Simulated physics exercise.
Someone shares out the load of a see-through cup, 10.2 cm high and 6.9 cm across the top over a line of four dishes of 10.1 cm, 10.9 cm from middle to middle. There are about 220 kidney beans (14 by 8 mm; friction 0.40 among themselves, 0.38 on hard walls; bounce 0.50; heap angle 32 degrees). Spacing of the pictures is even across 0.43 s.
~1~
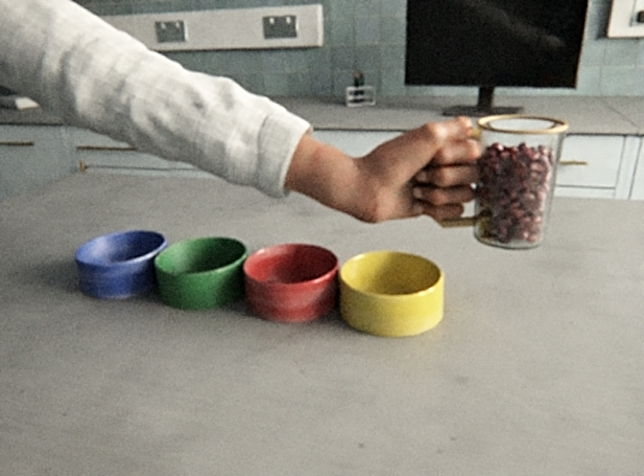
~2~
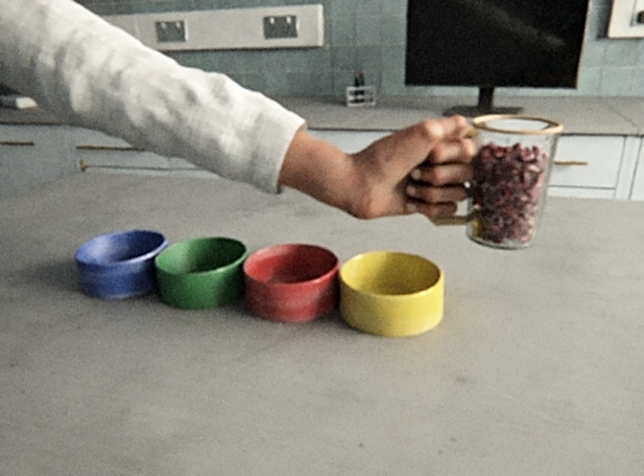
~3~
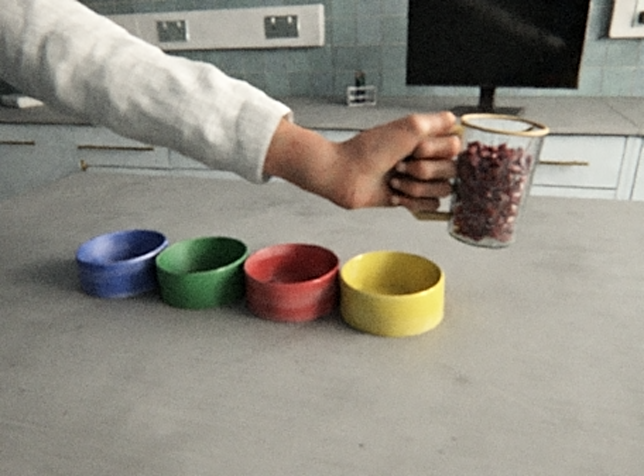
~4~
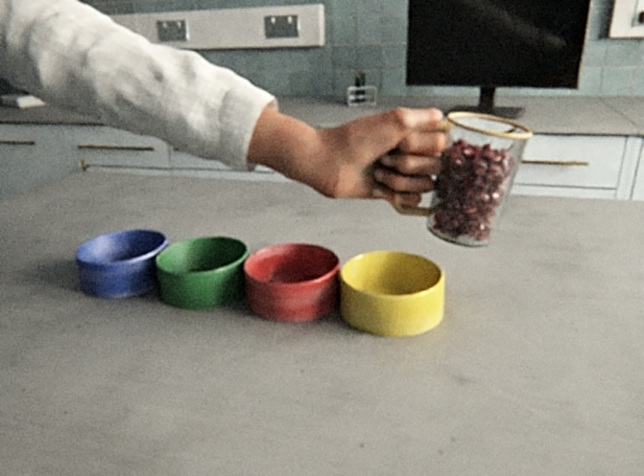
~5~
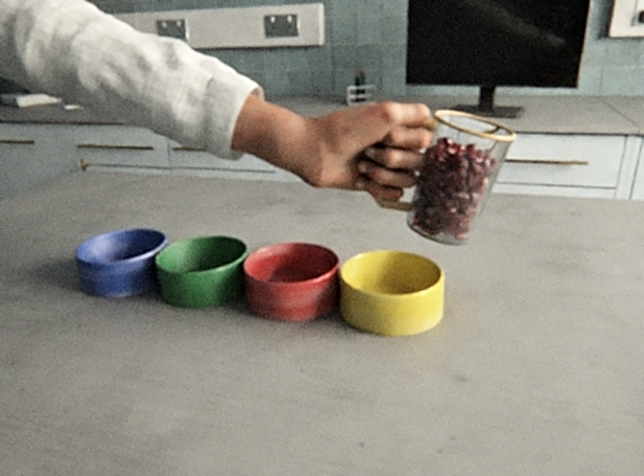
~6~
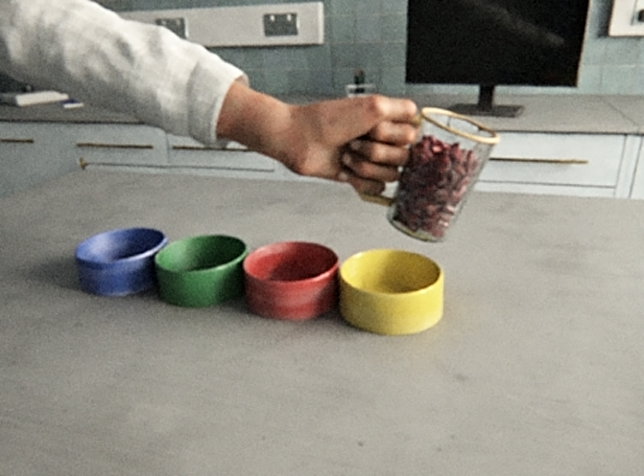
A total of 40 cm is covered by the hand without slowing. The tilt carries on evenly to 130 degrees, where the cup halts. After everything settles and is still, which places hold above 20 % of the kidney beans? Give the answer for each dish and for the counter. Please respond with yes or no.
Red no, blue no, green yes, yellow no, counter no.
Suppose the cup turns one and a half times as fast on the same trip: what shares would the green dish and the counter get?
Shares - green: 20, counter: 10.
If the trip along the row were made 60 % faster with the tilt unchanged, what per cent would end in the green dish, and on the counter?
Shares: Green 100, counter 0.
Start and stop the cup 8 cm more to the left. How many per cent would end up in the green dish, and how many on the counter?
Then the green dish would get 0 and the counter 0.
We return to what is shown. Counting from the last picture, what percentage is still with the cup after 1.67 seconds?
My estimate is about 90 per cent.
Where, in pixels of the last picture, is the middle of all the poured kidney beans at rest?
(203, 267).
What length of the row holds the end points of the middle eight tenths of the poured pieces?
That stretch comes to around 6 cm.
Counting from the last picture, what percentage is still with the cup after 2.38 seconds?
It should be near 0 per cent.
Then, 1.00 s after the last picture, tilt 70 degrees; cup holds 100 %.
Then, 1.67 s after the last picture, tilt 104 degrees; cup holds 90 %, green 5 %.
Then, 2.38 s after the last picture, tilt 130 degrees; cup holds 0 %, green 100 %.
In the end, red 0 %, blue 0 %, green 100 %, yellow 0 %, counter 0 %.
